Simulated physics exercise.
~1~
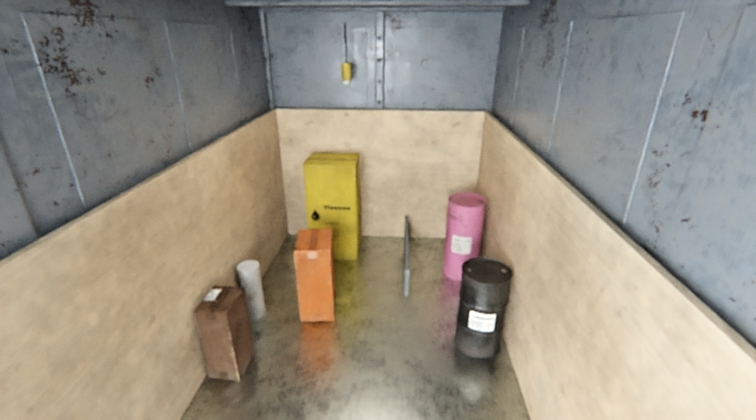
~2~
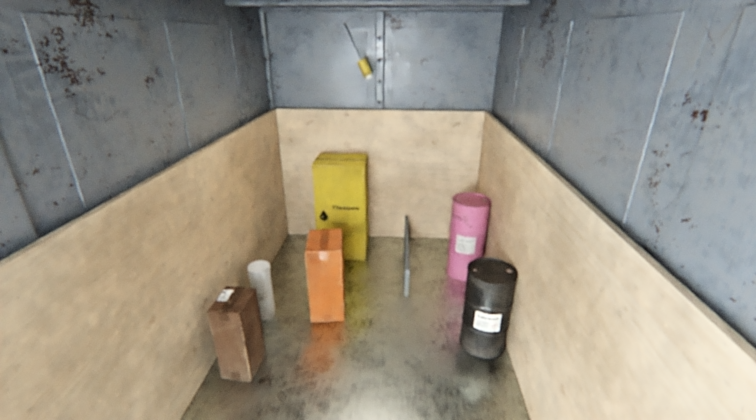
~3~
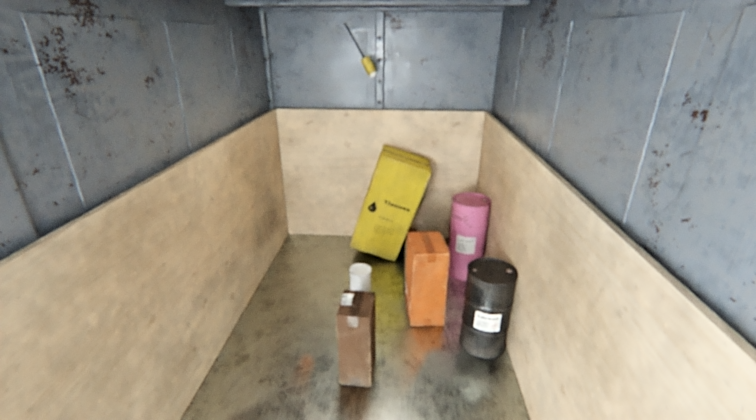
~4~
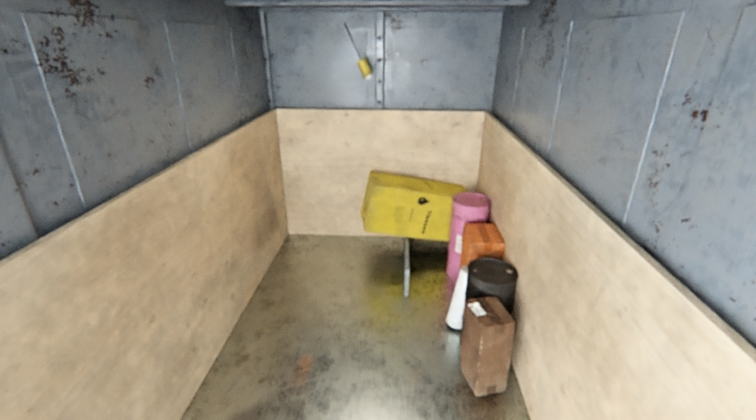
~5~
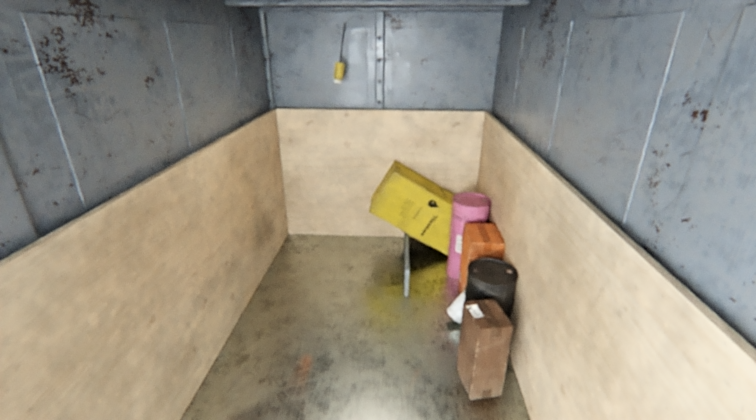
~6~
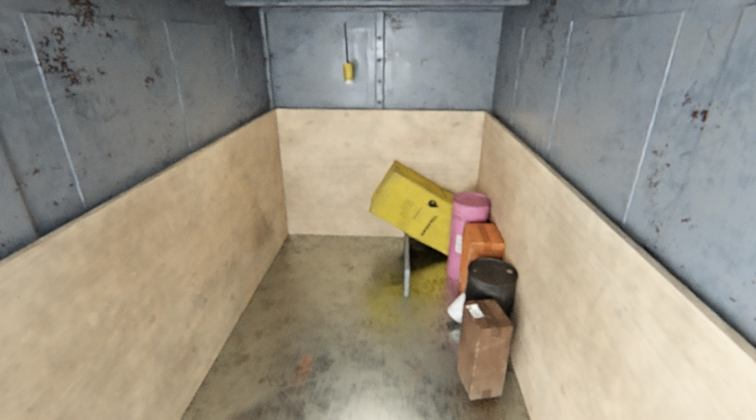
Tall yellow box sliding right and toppling over a low board as boxes and a white canister slide against the right wall.
